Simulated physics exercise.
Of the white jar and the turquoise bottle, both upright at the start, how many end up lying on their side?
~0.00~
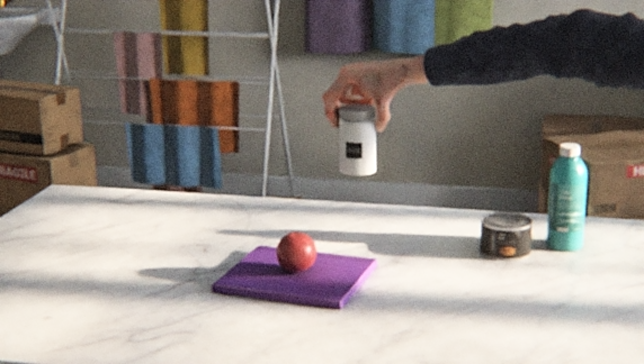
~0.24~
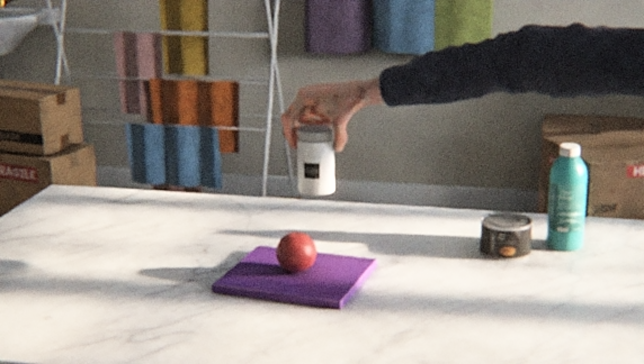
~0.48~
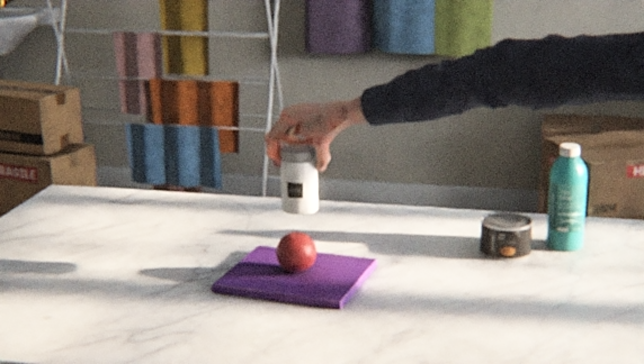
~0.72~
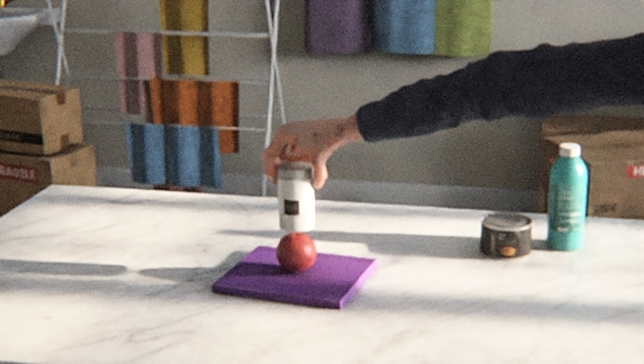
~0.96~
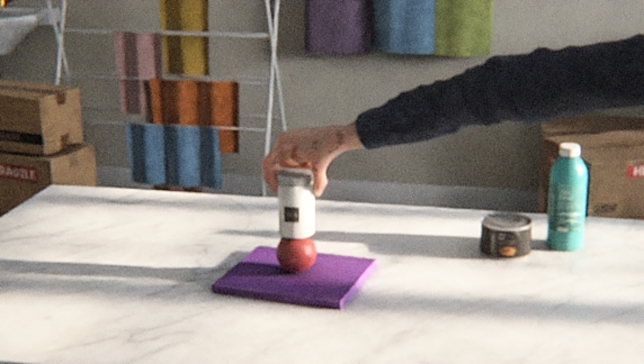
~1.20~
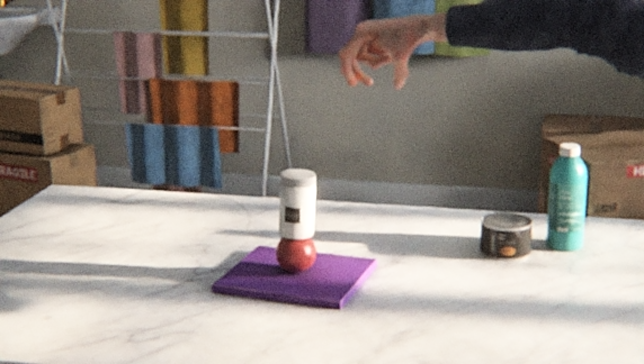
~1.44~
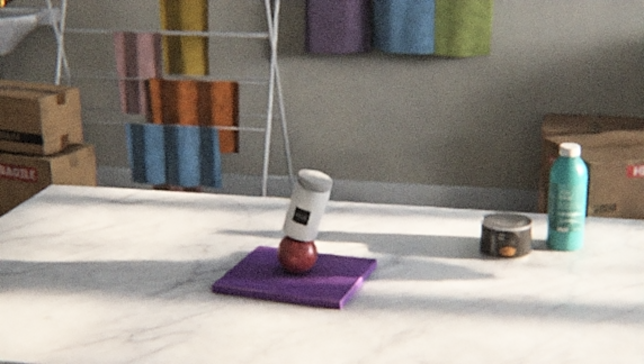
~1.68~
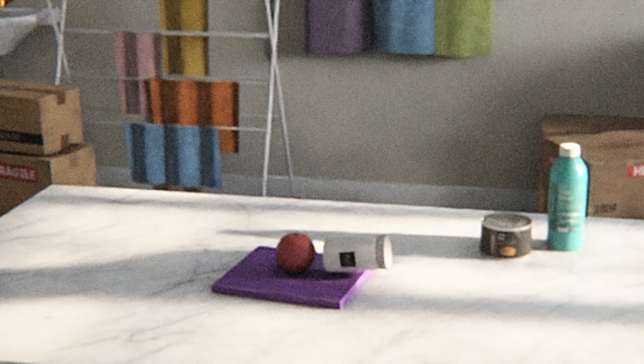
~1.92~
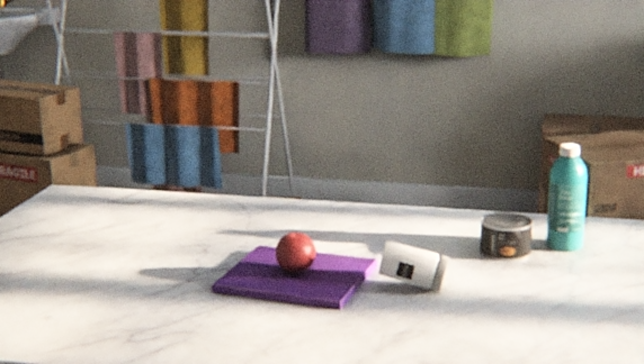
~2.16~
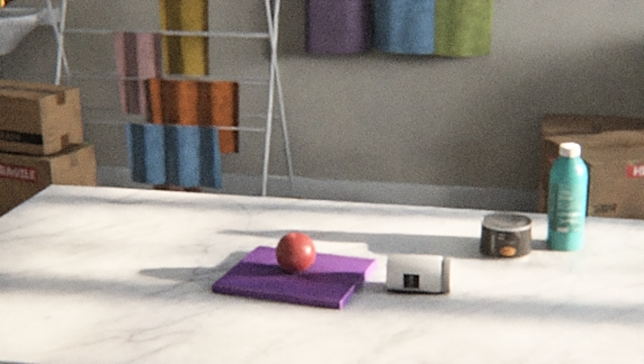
One of them does. The white jar ends on its side on the table, while the turquoise bottle is still standing.
